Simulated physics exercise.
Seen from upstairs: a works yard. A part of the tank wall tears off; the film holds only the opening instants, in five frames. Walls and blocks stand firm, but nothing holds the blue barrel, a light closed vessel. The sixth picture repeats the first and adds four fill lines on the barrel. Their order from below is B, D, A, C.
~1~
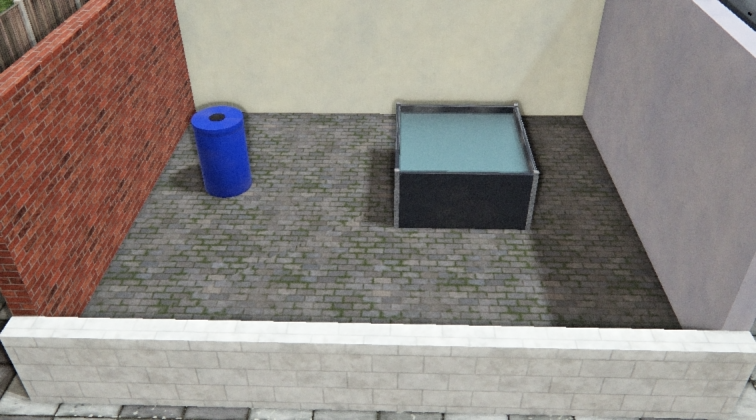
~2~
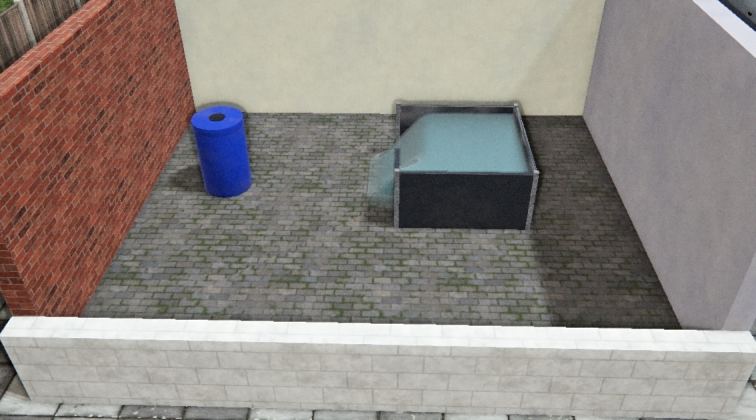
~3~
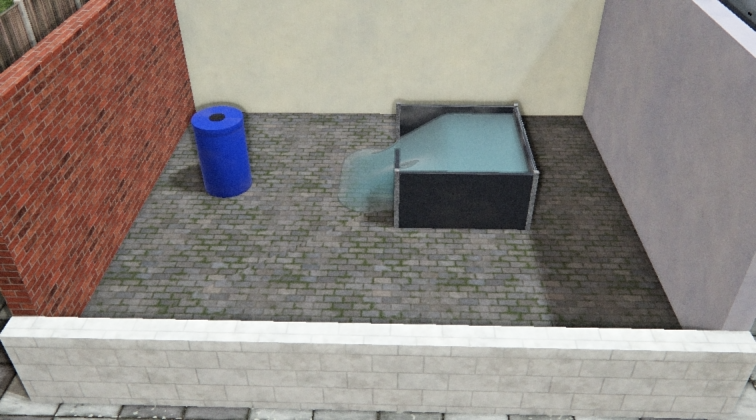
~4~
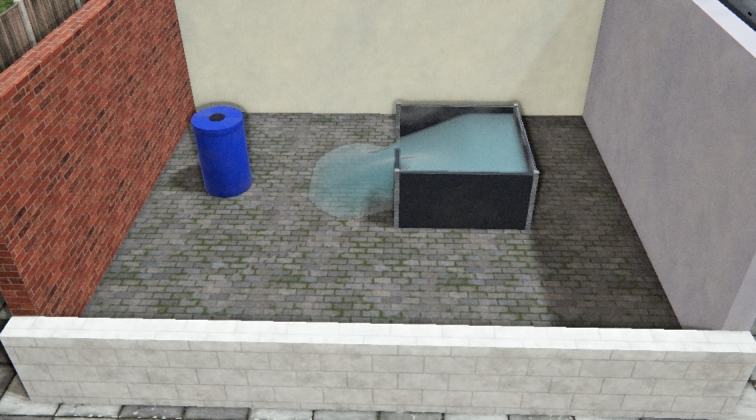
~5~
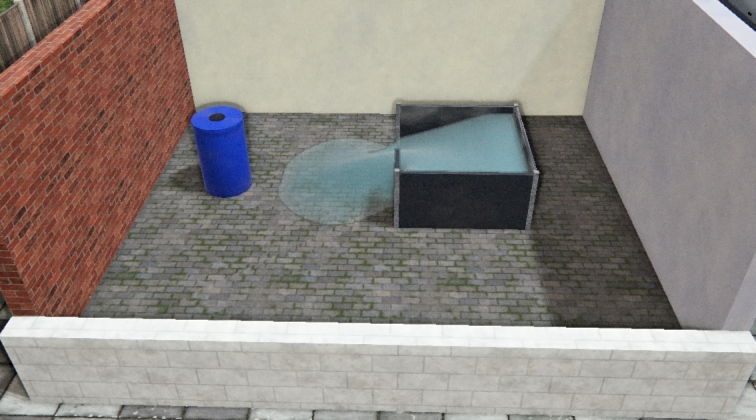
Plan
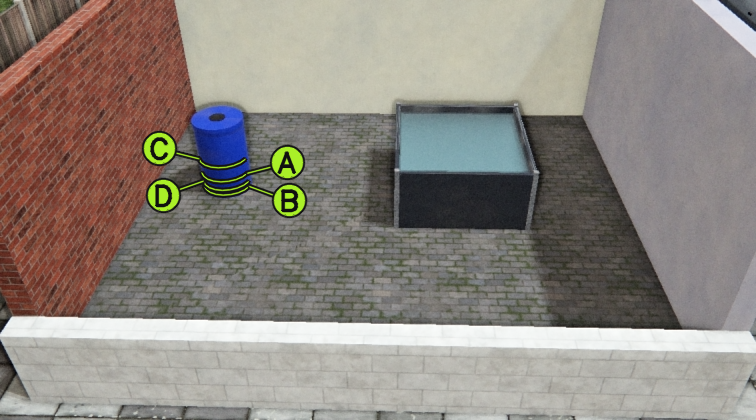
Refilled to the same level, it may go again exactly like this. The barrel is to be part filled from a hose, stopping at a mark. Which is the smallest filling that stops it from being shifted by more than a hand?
C.
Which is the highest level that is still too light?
The answer is A.
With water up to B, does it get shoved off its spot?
Yes, that goes wrong.
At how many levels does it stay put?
One.
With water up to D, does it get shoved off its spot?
Yes.
In lime, A at (220, 181); B at (223, 195); C at (218, 167); D at (222, 190); from the bottom up B, D, A, C.
With A, it is pushed about half its own width away.
With B, it is pushed about 7 times its own width away.
With C, it does not move.
With D, it is pushed about 4 times its own width away.
